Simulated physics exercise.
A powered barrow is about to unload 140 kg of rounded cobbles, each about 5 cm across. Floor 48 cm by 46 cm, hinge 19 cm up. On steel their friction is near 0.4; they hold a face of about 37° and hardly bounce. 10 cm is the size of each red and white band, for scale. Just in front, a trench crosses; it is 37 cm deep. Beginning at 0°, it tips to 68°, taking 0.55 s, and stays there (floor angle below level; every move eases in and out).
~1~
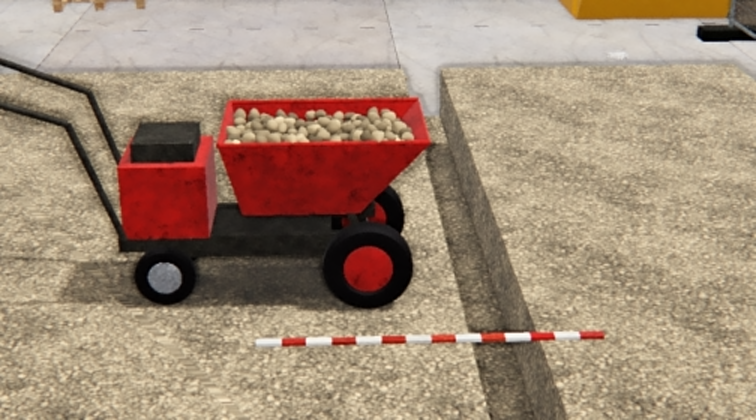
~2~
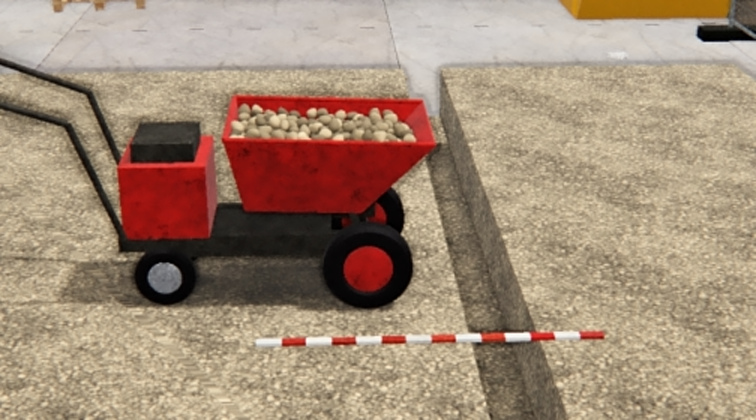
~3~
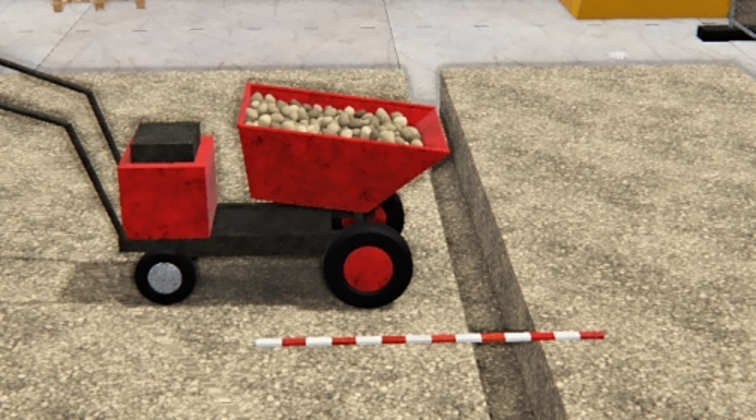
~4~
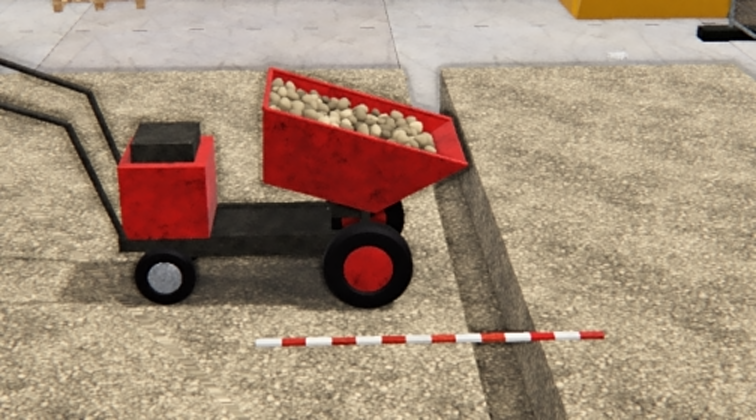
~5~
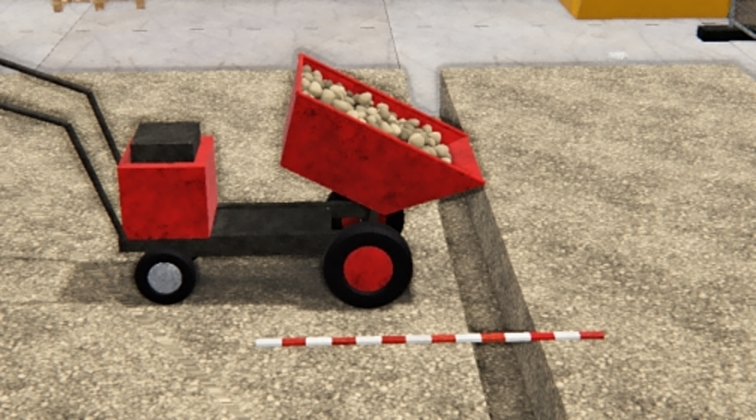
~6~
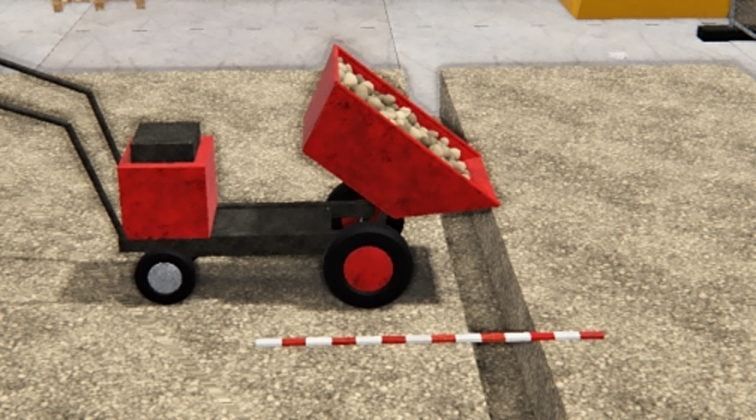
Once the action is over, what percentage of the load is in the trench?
About 23 in every hundred.
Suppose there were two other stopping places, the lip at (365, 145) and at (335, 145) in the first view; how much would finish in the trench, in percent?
Roughly 75 percent for the first, and 80 percent for the second.
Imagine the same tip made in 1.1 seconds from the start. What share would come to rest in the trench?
That would give about 35 percent.
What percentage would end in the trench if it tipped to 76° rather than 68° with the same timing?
Then close to 15 per cent.
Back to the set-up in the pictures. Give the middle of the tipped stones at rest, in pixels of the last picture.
I'd put it close to (577, 270).
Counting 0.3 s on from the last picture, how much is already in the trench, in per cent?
By that point it's something like 0 in a hundred.
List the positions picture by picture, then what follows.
In the first frame, the tray is at 0°, its lip at (430, 143); the top of the load is at (304, 125).
In the second frame, lip at (435, 145), floor tilted 2°, highest stones at (278, 120).
In the third frame, lip at (449, 152), floor tilted 8°, highest stones at (273, 107).
In the fourth frame, lip at (467, 165), floor tilted 17°, highest stones at (288, 93).
In the fifth frame, the tray is at 28°, its lip at (485, 183); the top of the load is at (311, 80).
In the sixth frame, the tray is at 39°, its lip at (499, 205); the top of the load is at (338, 73).
Then, 0.1 s after the last picture the floor is at 57°, 100 % in the tray; the foremost stones are at (492, 209).
Then, 0.3 s after the last picture the floor is at 68°, 74 % in the tray, 1 % in the trench, 25 % past the trench; the foremost stones are at (583, 272).
Then, 0.7 s after the last picture the floor is at 68°, 18 % in the tray, 5 % in the trench, 76 % past the trench; the foremost stones are past the picture's edge.
Then, 2.7 s after the last picture the floor is at 68°, 0 % in the tray, 23 % in the trench, 77 % past the trench; the foremost stones are past the picture's edge.
